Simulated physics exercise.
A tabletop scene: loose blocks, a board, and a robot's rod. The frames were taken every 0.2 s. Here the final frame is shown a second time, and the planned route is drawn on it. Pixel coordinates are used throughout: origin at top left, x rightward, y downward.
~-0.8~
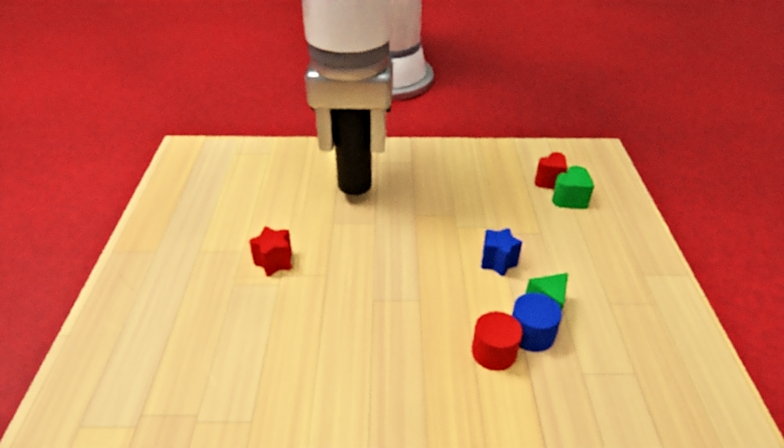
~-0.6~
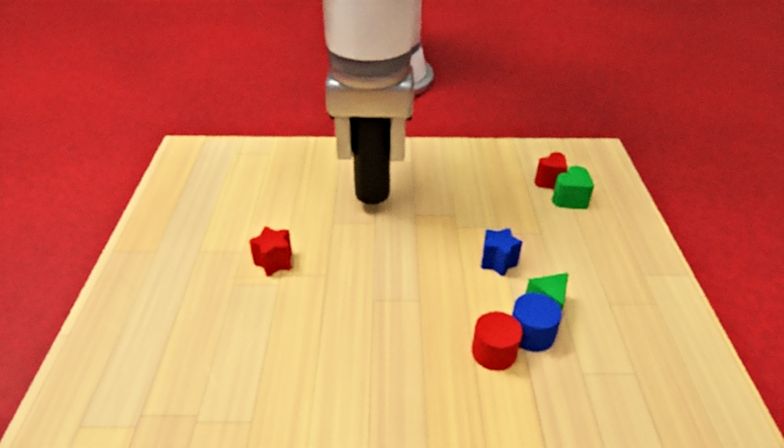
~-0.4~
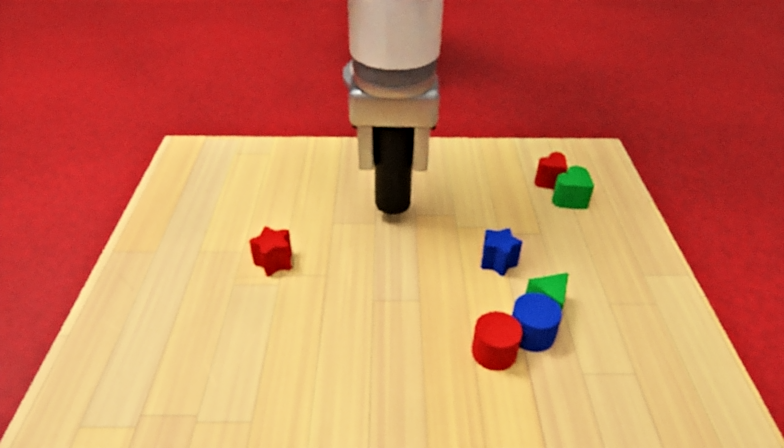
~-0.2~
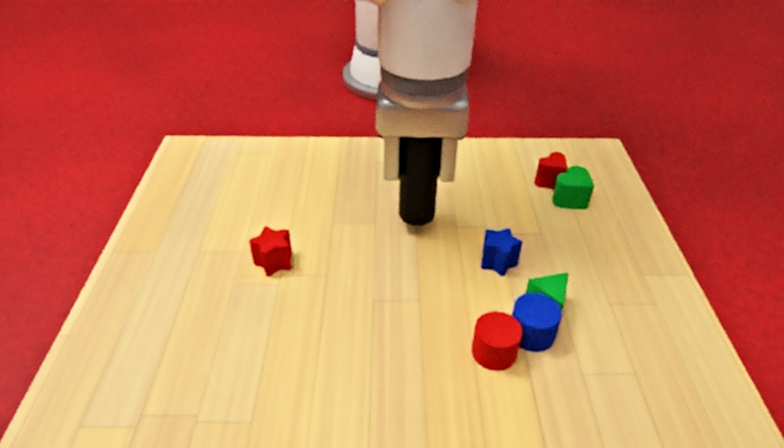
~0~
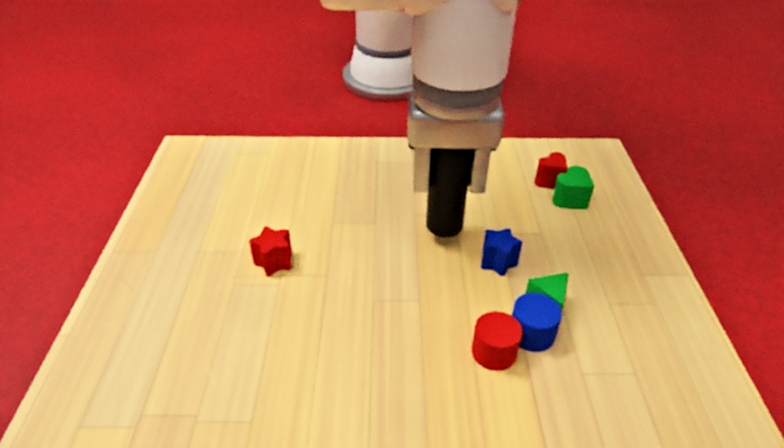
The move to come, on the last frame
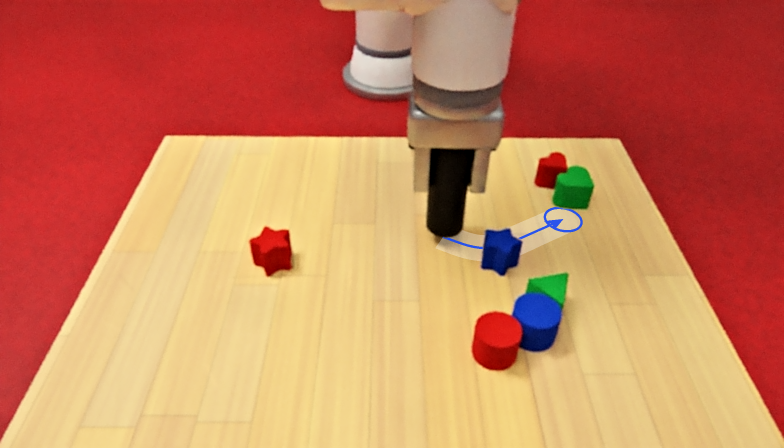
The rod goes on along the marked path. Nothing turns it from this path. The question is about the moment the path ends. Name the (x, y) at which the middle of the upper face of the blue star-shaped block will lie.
It will likely be found at (524, 246).
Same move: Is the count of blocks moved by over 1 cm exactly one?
Yes, it checks out.
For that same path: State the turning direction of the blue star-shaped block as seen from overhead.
Spin direction: Clockwise.
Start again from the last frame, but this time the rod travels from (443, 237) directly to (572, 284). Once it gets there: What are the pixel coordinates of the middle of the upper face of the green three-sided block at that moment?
Its top centre is at about (578, 307).
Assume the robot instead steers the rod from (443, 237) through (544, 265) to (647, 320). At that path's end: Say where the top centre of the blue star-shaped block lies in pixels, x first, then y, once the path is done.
The middle of its upper face will lie at (585, 282).
Drawn move, from (443, 237) over (489, 248) and (528, 235) to (563, 219).
On the path given first. One third of the way, rod at (492, 237); blue star-shaped block at (520, 246), turned 35° clockwise.
Two thirds of the way, rod at (532, 224); blue star-shaped block at (524, 246), turned 55° clockwise.
At the end, rod at (566, 209); blue star-shaped block at (524, 246), turned 55° clockwise; green heart block still.
